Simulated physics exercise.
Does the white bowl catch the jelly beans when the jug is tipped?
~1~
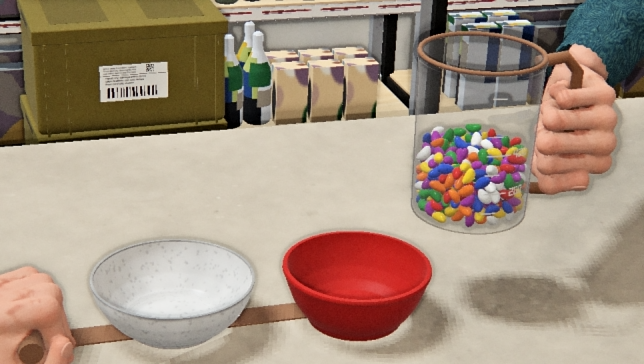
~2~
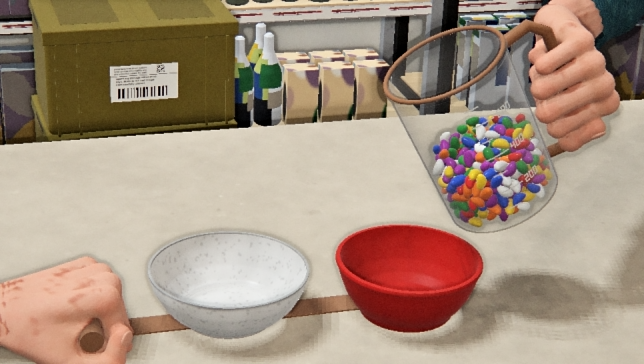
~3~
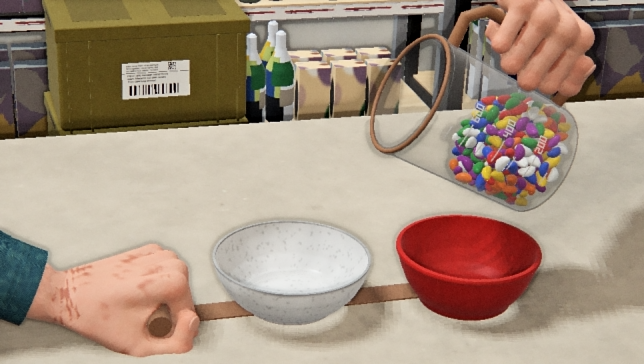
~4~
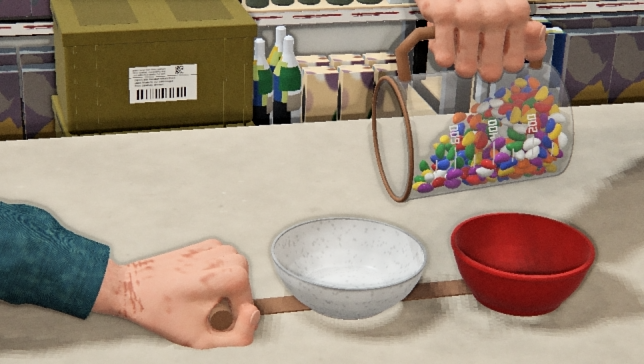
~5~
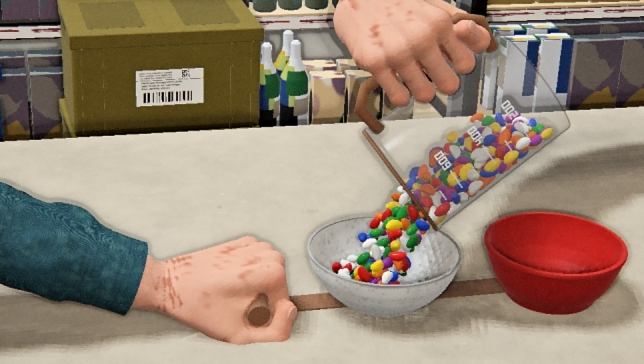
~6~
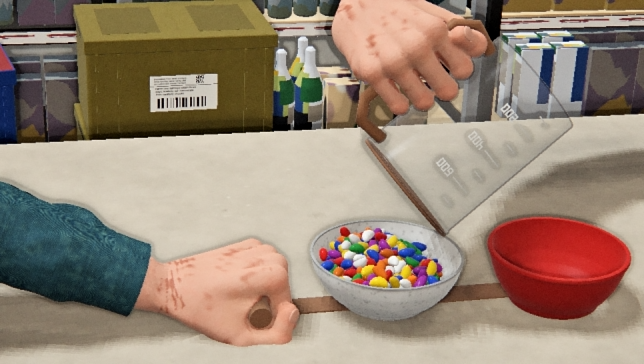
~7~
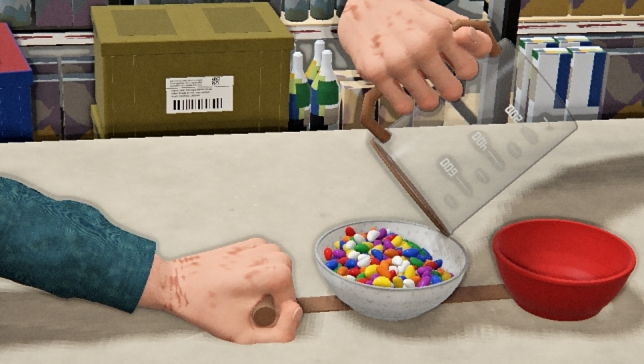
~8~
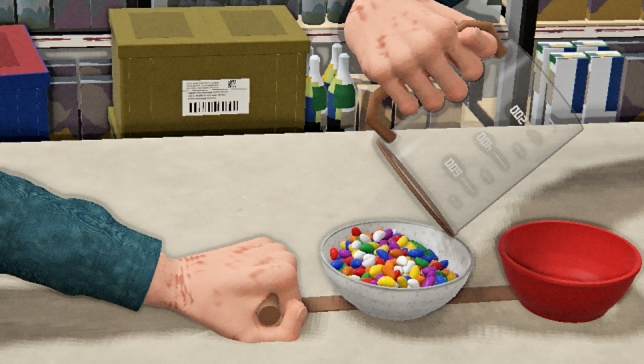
Yes, the jelly beans pour into the white bowl and come to rest there, with none in the red bowl or on the counter.
